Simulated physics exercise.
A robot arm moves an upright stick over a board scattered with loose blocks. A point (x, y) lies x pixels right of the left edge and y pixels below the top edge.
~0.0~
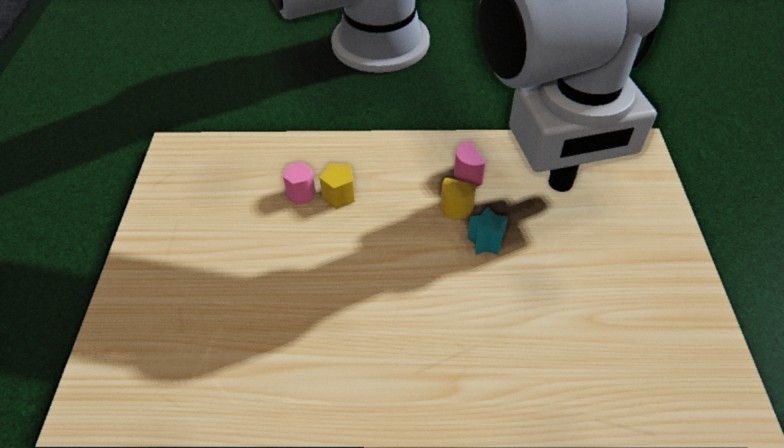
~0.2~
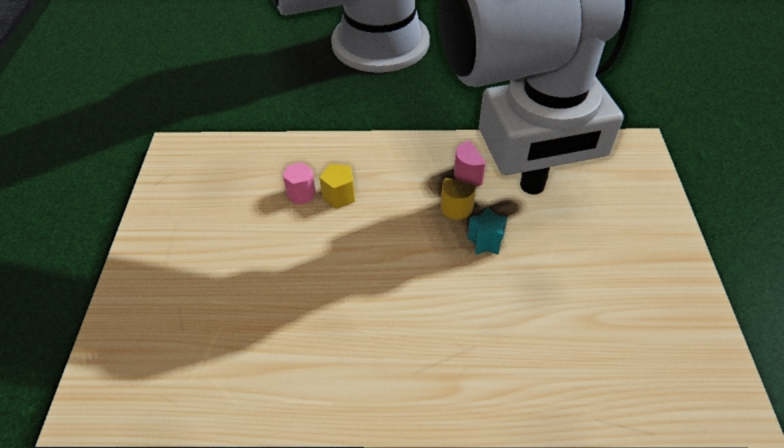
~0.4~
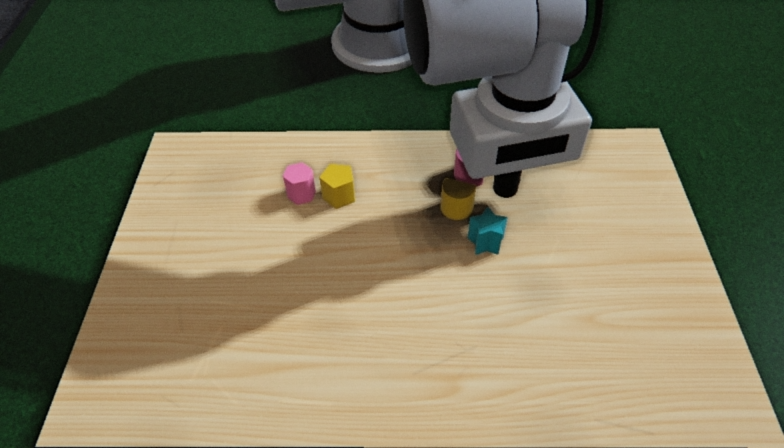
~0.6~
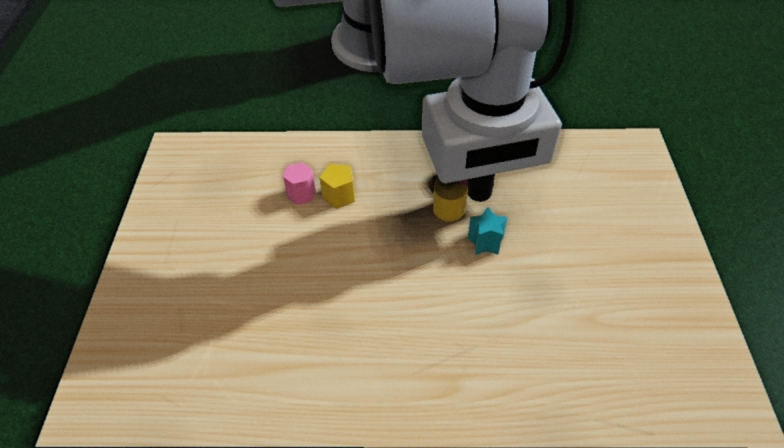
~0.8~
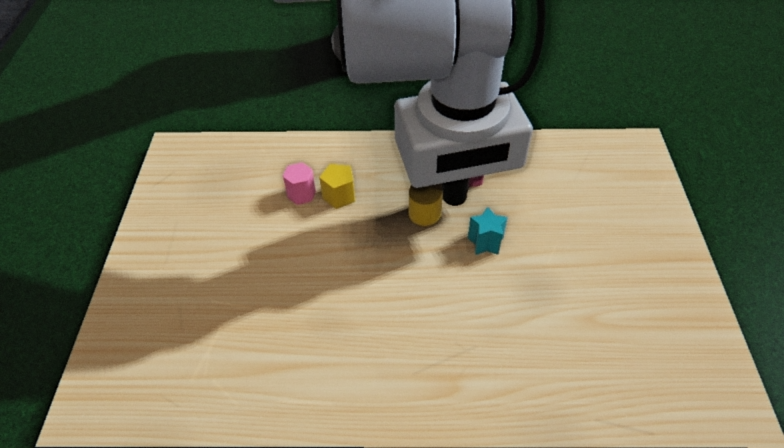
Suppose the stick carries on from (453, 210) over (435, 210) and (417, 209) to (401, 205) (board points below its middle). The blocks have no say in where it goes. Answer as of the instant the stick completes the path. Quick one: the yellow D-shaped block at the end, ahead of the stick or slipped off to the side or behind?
Shed along the way.
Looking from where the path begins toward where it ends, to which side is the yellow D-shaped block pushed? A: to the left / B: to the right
A.
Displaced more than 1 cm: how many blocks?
The answer is one block, counting only moves over 1 cm.
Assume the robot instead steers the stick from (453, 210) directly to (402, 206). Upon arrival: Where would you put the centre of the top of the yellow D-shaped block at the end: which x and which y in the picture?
In the picture, it is at (384, 202).
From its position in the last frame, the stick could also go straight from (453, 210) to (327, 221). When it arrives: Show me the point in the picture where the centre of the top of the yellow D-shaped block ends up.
The middle of its top is at (341, 220).
On the path given first. Halfway along, stick at (427, 198); yellow D-shaped block at (398, 199), turned 20° anticlockwise.
At the end, stick at (401, 192); yellow D-shaped block at (381, 201), turned 65° anticlockwise; pink D-shaped block in place.
